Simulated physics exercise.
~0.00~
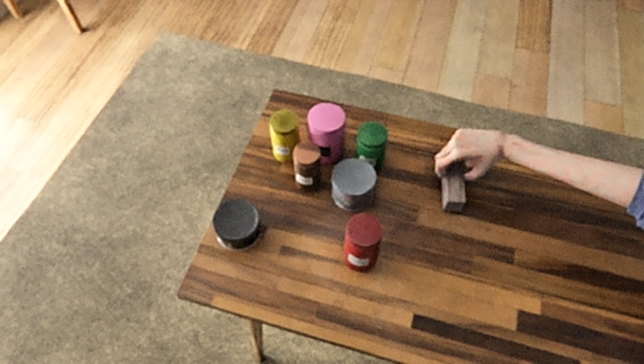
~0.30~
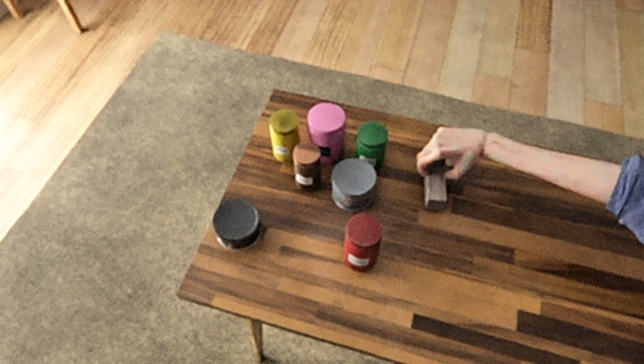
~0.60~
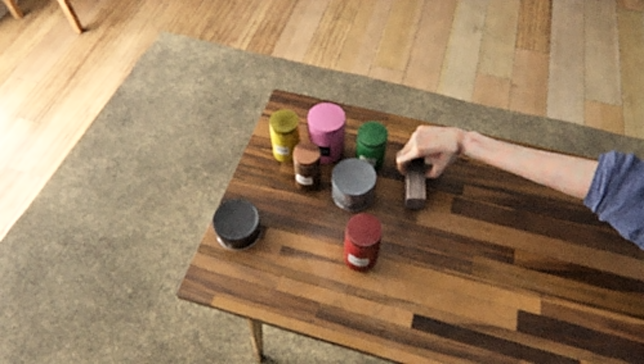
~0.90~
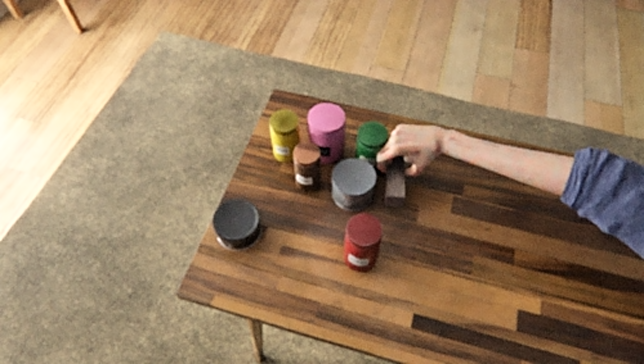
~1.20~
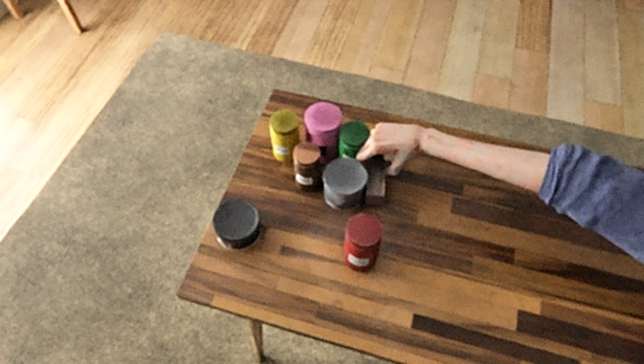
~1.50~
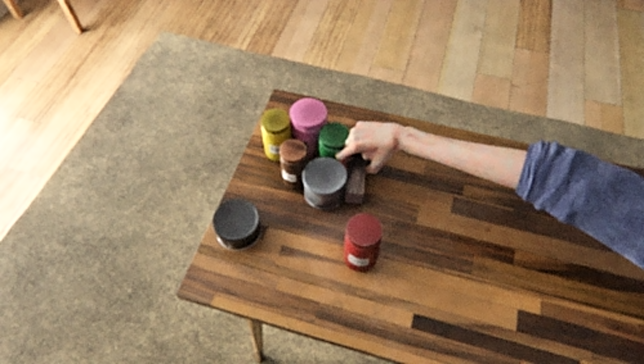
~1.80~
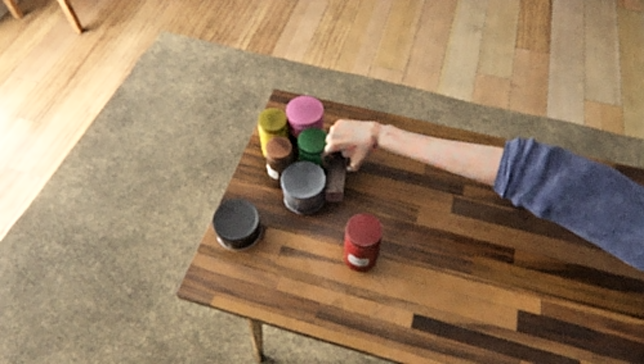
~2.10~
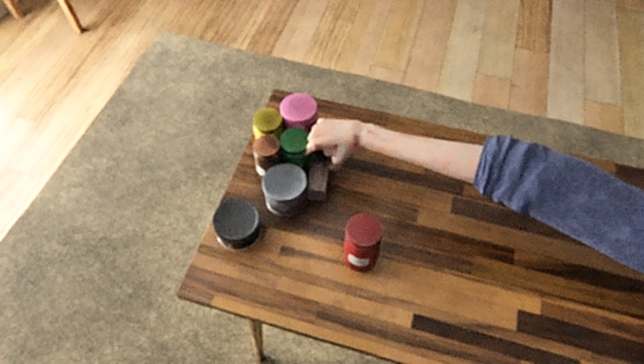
A hand slides a small wooden block leftward across a striped wooden table toward a cluster of jars and a grey tub. At first nothing else moves as the block closes the gap. It then reaches the group, and the green jar and grey tub begin shifting left, with the pink, brown and yellow jars soon moving too. The jars bunch tightly together as the hand keeps pushing. At the end the cluster stands upright near the table's left edge, the block beside it, while the black tub and red jar remain in their places.
